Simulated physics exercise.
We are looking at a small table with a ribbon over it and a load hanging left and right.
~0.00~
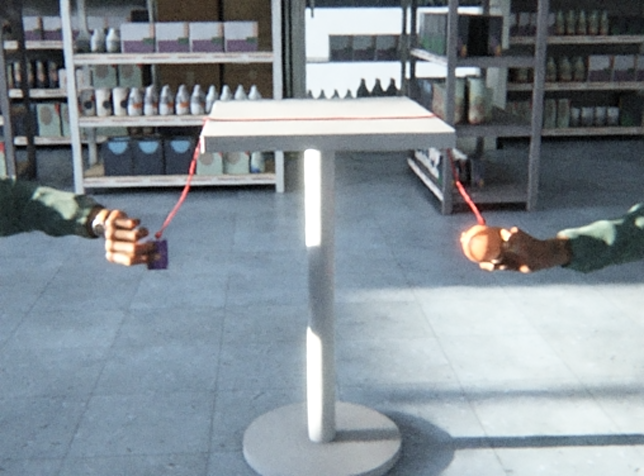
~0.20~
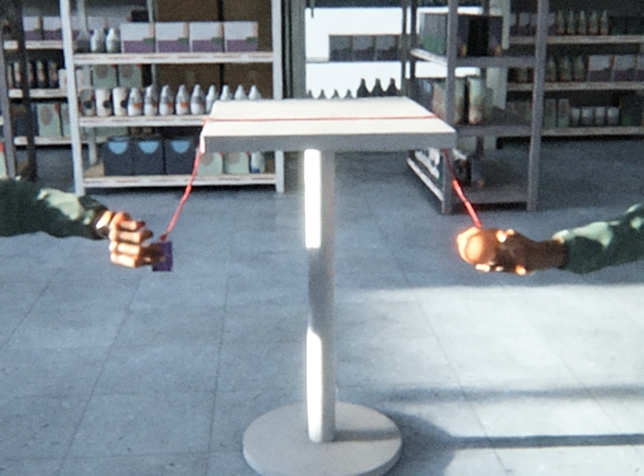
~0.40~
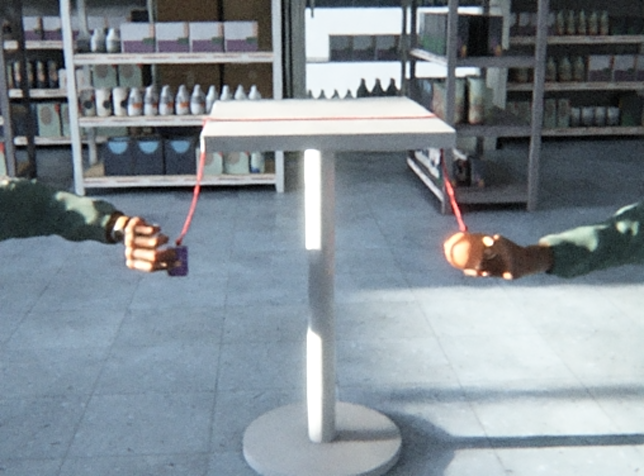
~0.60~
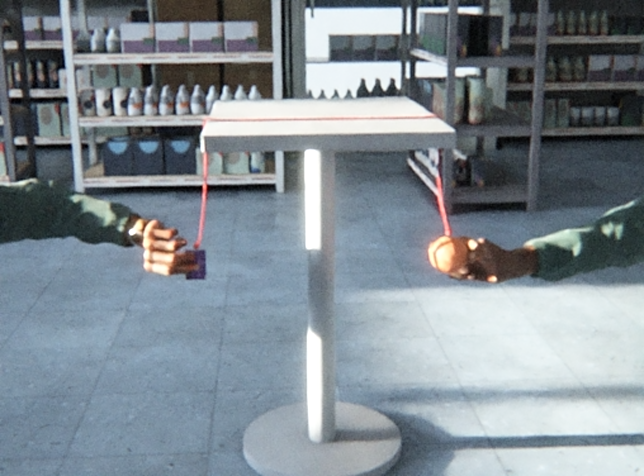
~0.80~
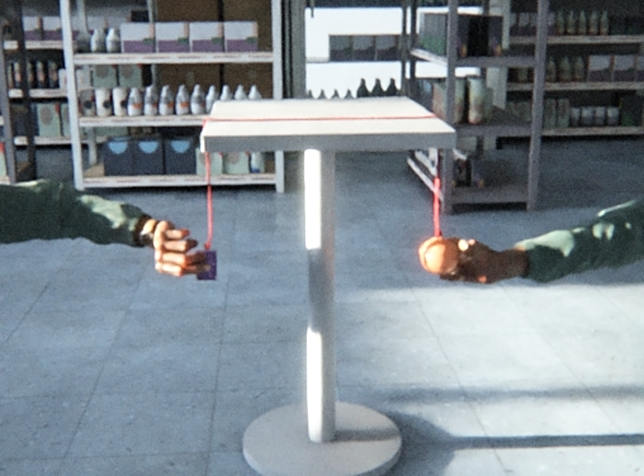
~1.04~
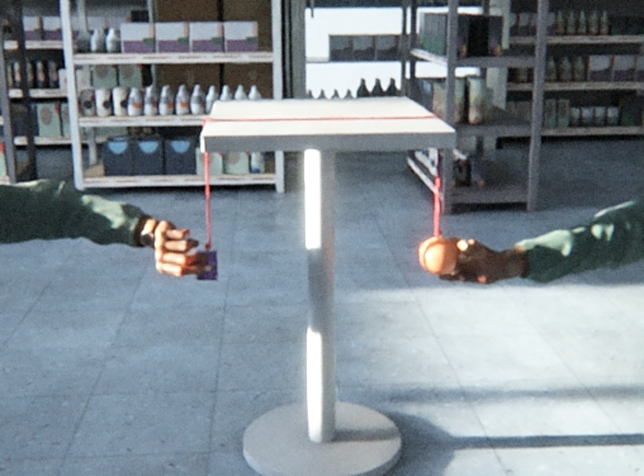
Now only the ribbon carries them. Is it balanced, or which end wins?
Outcome: The ribbon is pulled to the right.
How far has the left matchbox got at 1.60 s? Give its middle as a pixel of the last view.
Near (216, 76).
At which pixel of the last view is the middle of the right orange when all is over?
It ends at (425, 450).
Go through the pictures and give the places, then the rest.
The first frame shows left matchbox (157, 254); right orange (483, 245); ribbon over the top (320, 119).
The second frame shows left matchbox (162, 256); right orange (479, 246).
The third frame shows left matchbox (178, 261); right orange (465, 251).
The fourth frame shows left matchbox (196, 264); right orange (450, 255).
The fifth frame shows left matchbox (207, 265); right orange (440, 256).
The sixth frame shows left matchbox (207, 265); right orange (439, 256); ribbon over the top (320, 119).
Around 1.60 s, left matchbox pulled up onto the top near (216, 76); right orange lower near (428, 388).
Around 2.04 s, left matchbox higher near (484, 149); right orange down on the floor near (424, 449).
Finally, left matchbox down on the floor near (568, 464); right orange down on the floor near (424, 449). The ribbon slides rightwards.
